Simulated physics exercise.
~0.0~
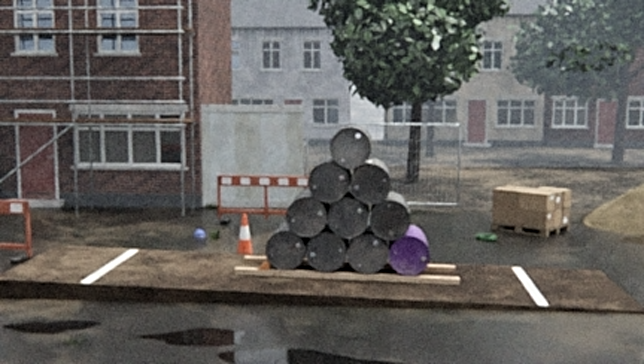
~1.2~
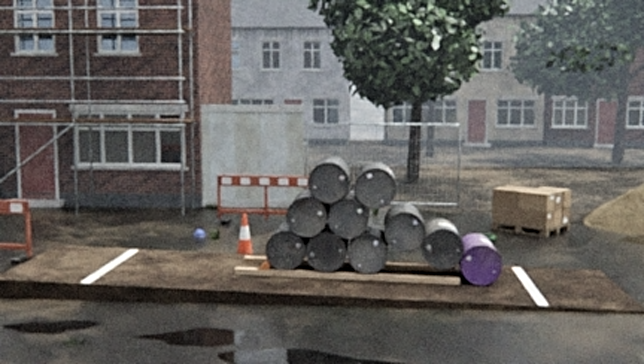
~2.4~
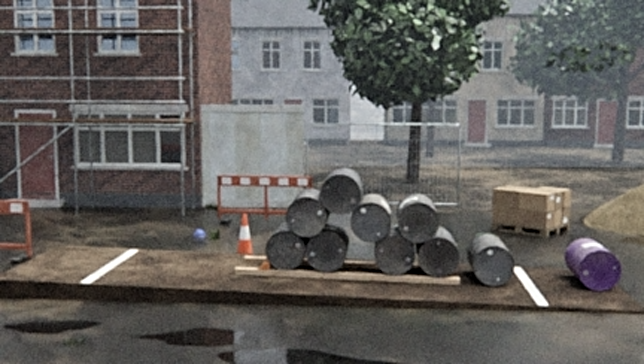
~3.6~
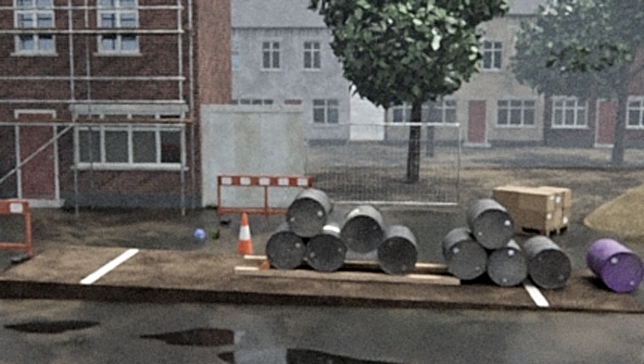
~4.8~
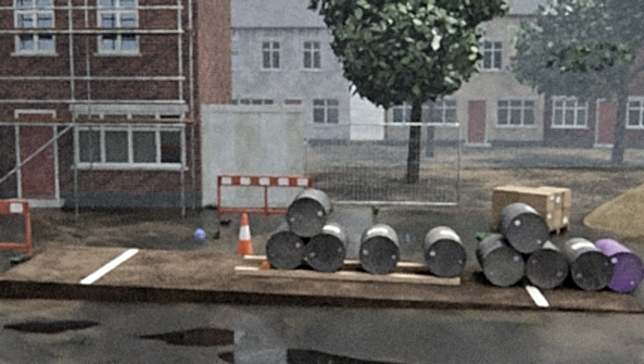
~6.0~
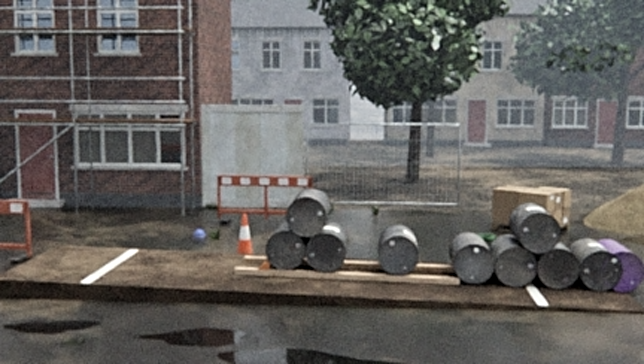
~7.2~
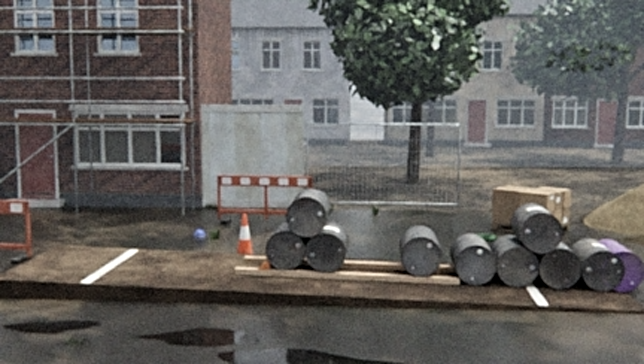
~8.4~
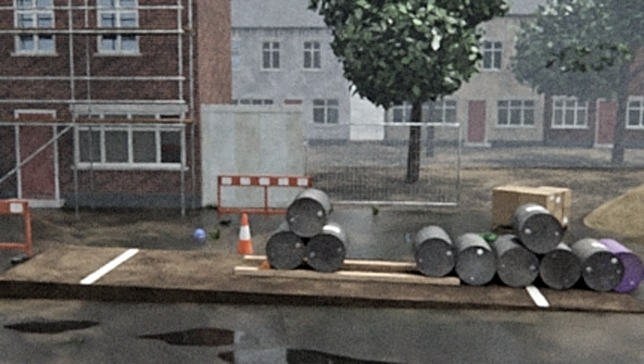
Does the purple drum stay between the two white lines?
No, it rolls off to the right, crosses the right white line and comes to rest beyond it at the end of a row of grey drums.
Building site beside brick houses, a pyramid of drums collapsing rightward, the purple one rolling past a white line and stopping.
